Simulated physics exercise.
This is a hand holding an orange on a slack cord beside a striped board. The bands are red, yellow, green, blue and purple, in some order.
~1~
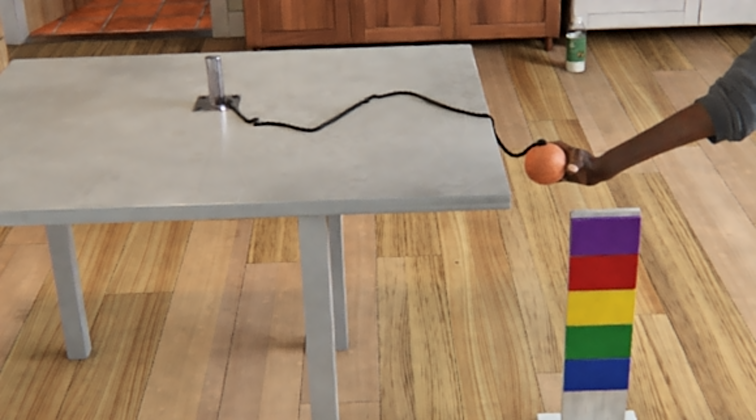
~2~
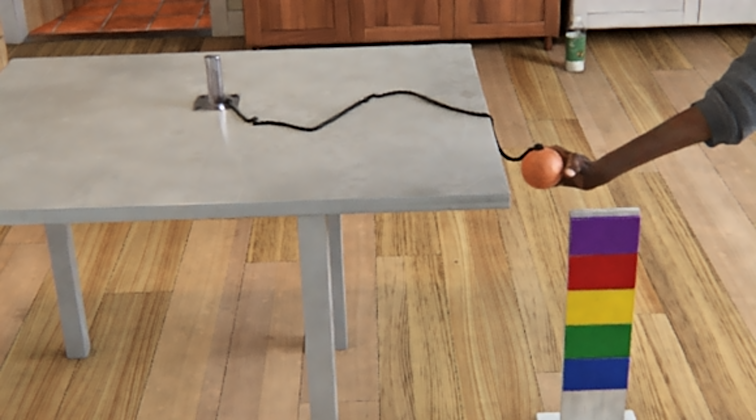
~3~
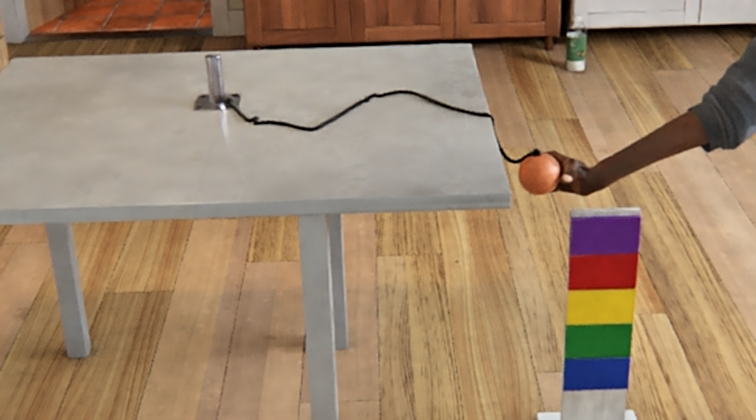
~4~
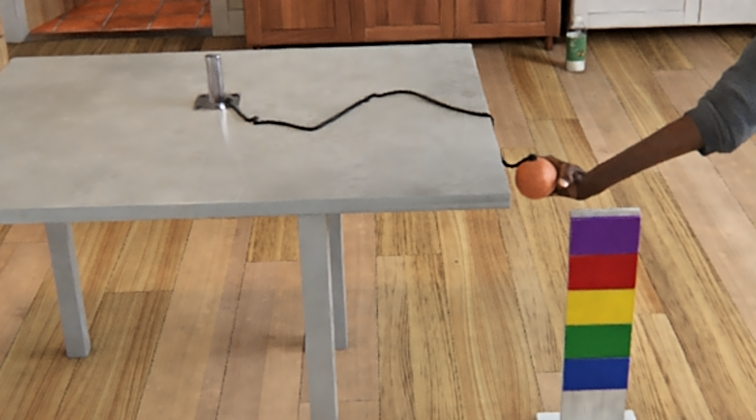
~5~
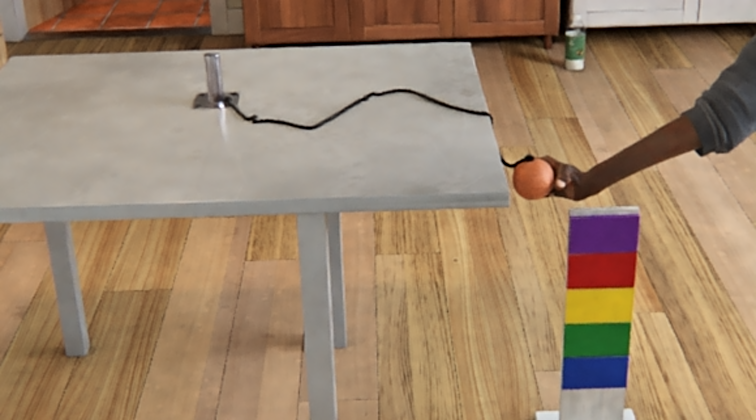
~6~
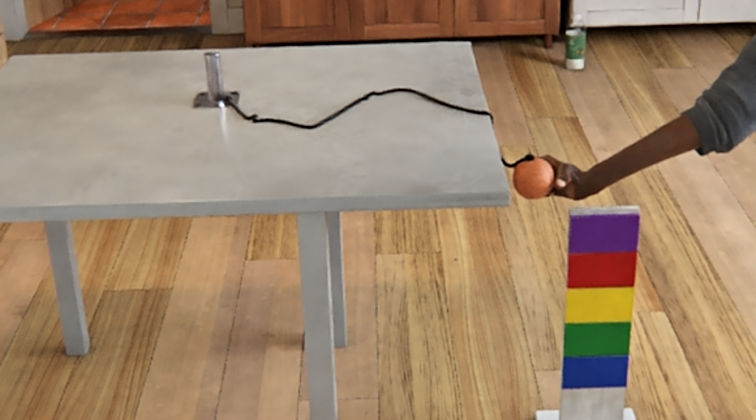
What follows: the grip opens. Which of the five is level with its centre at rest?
Its centre hangs level with the green band.
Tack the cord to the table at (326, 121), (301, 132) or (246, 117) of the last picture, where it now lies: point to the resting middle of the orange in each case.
The places are (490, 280), (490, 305) and (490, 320).
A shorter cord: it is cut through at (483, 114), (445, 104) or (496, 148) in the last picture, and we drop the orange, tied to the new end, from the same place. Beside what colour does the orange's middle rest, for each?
It would be red; purple; yellow.
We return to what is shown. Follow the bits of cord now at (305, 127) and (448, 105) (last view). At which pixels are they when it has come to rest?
They go to (369, 107) and to (488, 207).
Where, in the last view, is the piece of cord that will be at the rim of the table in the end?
That spot is around (379, 94).
Soon after, orange near (528, 293); level with yellow.
Then, orange near (472, 331); level with green.
Further on, orange near (494, 336); level with green.
At rest, orange near (485, 336); level with green. Its middle rests at the green band.
